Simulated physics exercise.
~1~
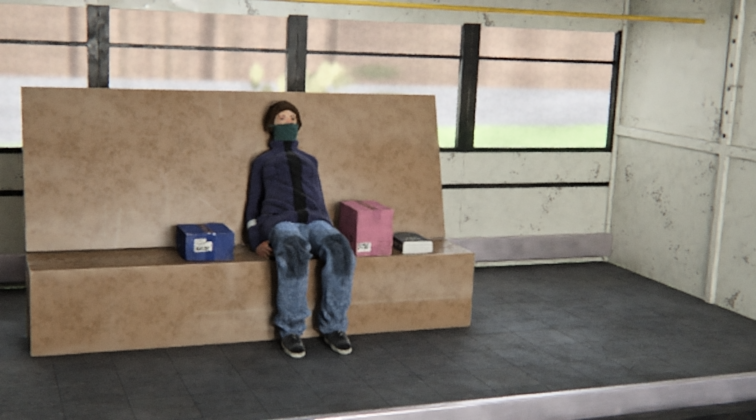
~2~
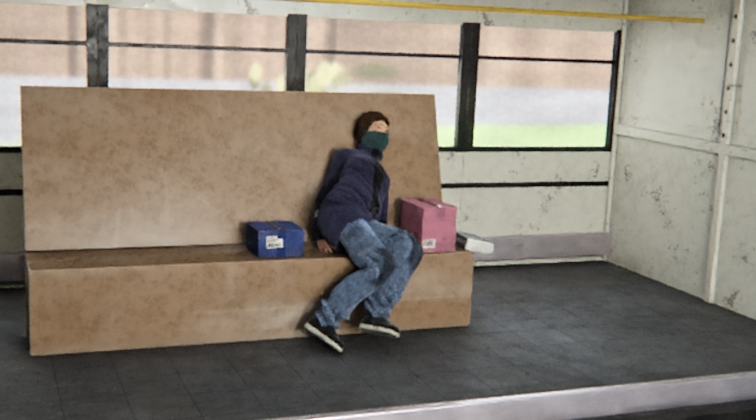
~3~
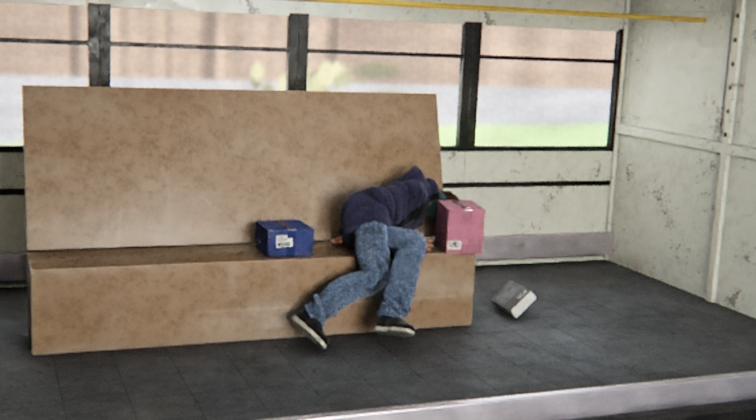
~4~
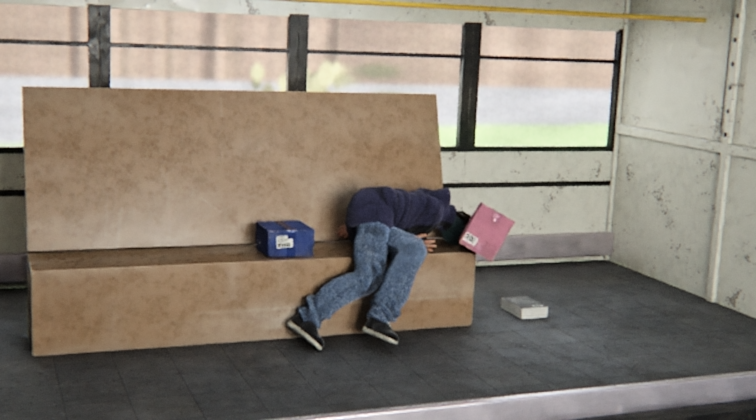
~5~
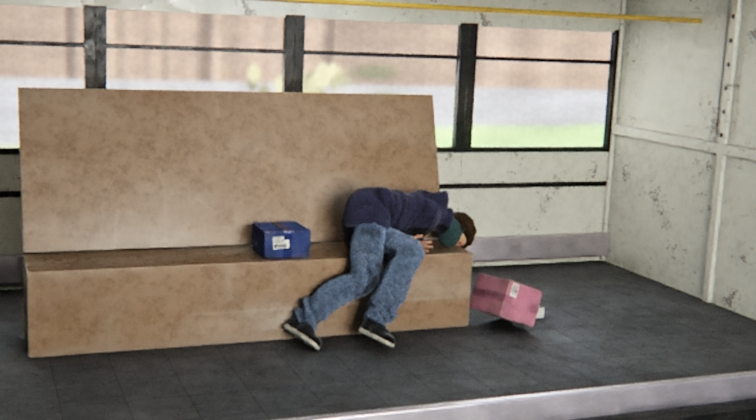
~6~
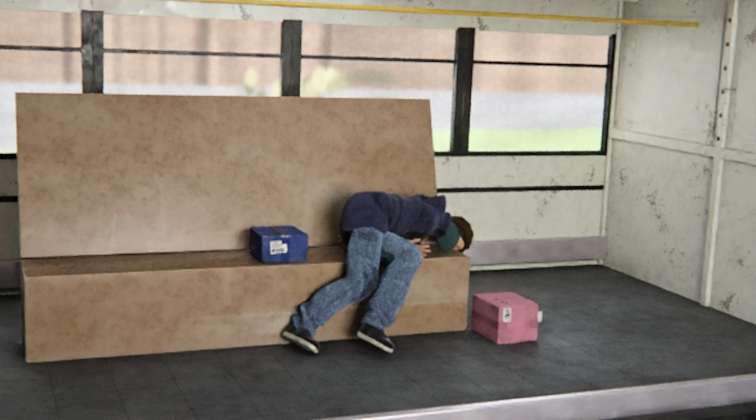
The footage shows a masked person on a brown bench sliding right and toppling sideways, limbs limp, as the items alongside shift right. A small grey item and then a pink container drop to the floor, while the blue carton and the slumped person's hips stay on the seat.
